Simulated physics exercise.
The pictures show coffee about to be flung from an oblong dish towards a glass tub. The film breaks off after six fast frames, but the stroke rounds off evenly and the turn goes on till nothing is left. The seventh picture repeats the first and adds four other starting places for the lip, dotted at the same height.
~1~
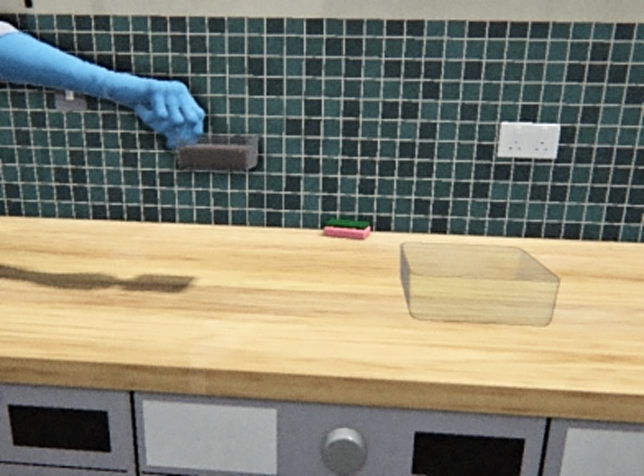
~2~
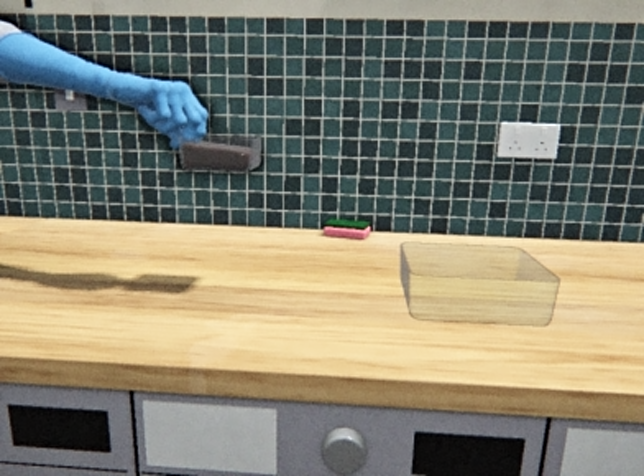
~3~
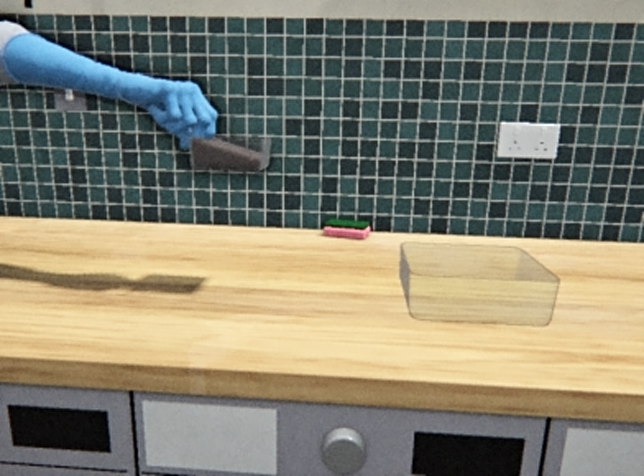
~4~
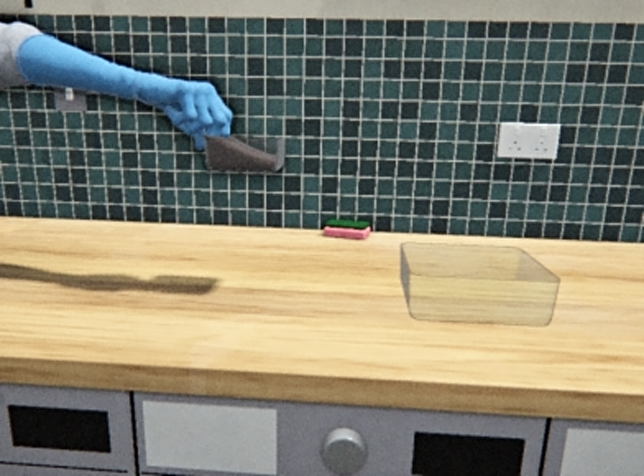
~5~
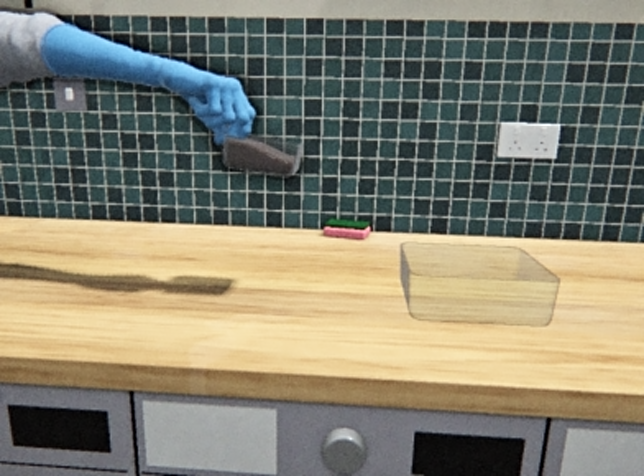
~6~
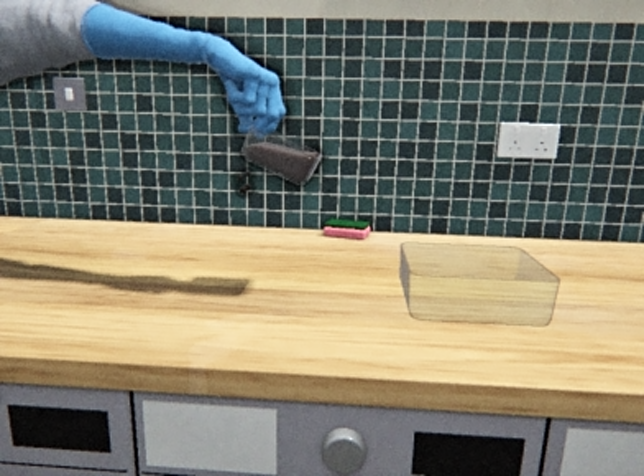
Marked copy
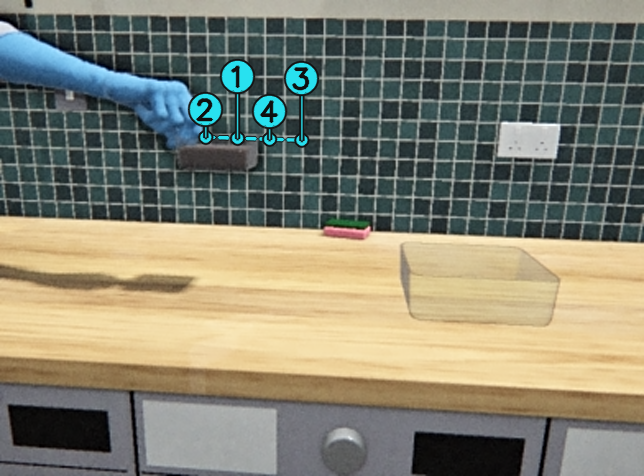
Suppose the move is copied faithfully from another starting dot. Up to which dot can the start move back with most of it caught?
4 is the one.
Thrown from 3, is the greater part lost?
No.
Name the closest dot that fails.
Dot 1.
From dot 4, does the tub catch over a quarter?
Yes, clearly.
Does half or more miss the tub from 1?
Yes, that goes wrong.
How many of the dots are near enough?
Two of the four.
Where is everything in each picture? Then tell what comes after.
In the first picture, upright, lip at (252, 138); tub from (408, 317) to (550, 325); nothing has left yet.
In the second picture, upright, lip at (255, 138); nothing has left yet.
In the third picture, upright, lip at (264, 139); nothing has left yet.
In the fourth picture, upright, lip at (279, 140); coffee is over the rim, down to (210, 139).
In the fifth picture, tipped about 8°, lip at (299, 145); coffee is over the rim, down to (228, 155).
In the sixth picture, tipped about 24°, lip at (319, 156); coffee is over the rim, down to (245, 190).
On the marked copy, 1 at (237, 138); 2 at (205, 137); 3 at (301, 140); 4 at (269, 139).
With 1, about 12 % lands in the tub, 86 % falls short.
With 2, about 0 % lands in the tub, 100 % falls short.
With 3, about 78 % lands in the tub, 9 % falls short and 14 % goes beside or beyond.
With 4, about 72 % lands in the tub, 18 % falls short and 10 % goes beside or beyond.
